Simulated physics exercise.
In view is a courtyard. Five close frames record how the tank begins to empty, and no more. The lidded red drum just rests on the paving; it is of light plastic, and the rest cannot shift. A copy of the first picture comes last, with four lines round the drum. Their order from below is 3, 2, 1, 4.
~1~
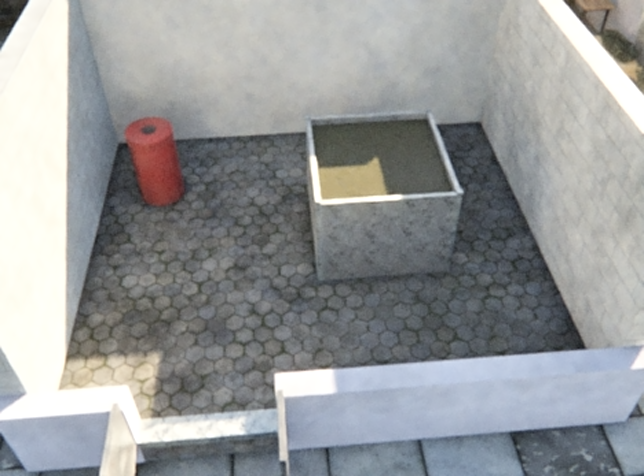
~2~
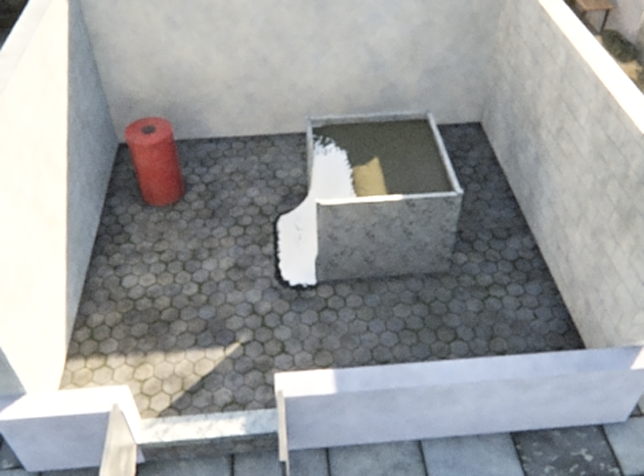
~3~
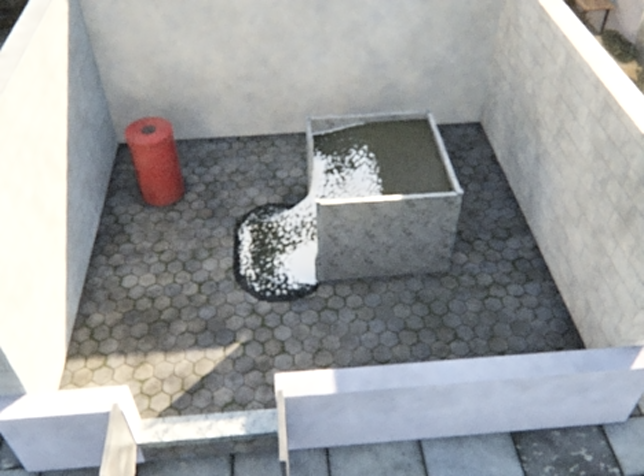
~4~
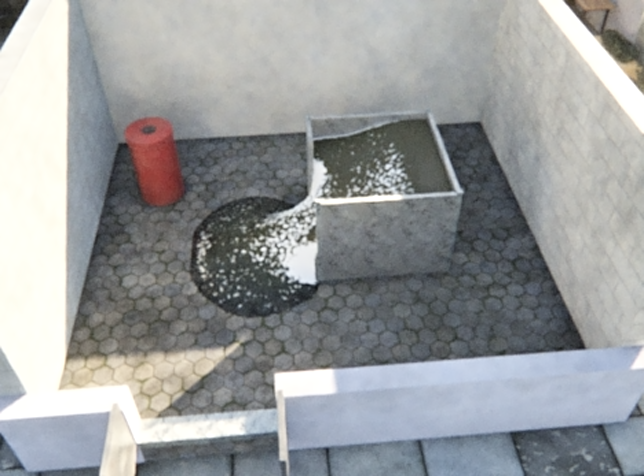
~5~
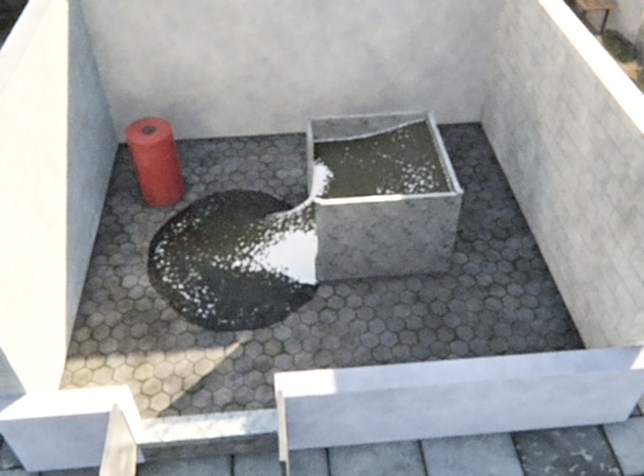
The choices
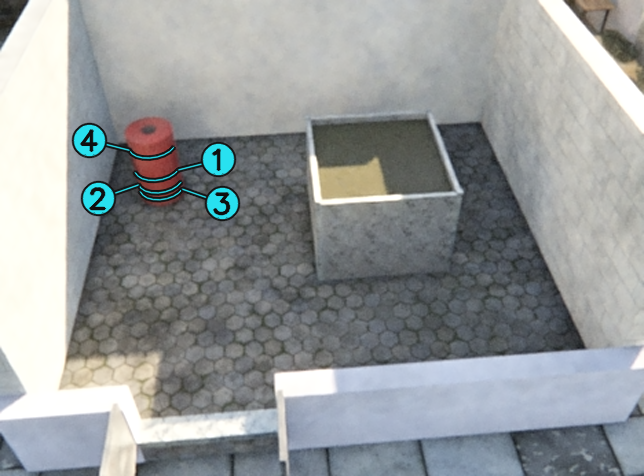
Dark, foamy water poured from the left side of a square tank in a walled courtyard and spread across the paving in a widening round puddle, while the red drum stayed still.
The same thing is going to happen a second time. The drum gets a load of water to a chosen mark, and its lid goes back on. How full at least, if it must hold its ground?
Go for 1.
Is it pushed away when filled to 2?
Yes.
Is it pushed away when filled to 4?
No, that is safe.
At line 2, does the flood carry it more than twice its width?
No, it does not.
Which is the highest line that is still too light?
It is 2.
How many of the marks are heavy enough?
Two of them.
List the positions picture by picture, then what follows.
Lid of the red drum at (149, 130); tank full, its middle at (378, 159); open gate at (202, 383).
Water covers 2 % of the ground and is seen nearest the drum at (285, 215).
Water covers 6 % of the ground and is seen nearest the drum at (243, 225).
Water covers 10 % of the ground and is seen nearest the drum at (223, 210).
Lid of the red drum at (149, 130); water covers 15 % of the ground and is seen nearest the drum at (198, 205).
On the marked copy, 1 at (155, 180); 2 at (158, 192); 3 at (159, 199); 4 at (149, 158); from the bottom up 3, 2, 1, 4.
If 1 is chosen, it does not move.
If 2 is chosen, it is pushed about half its own width away.
If 3 is chosen, it is pushed about 5 times its own width away.
If 4 is chosen, it does not move.
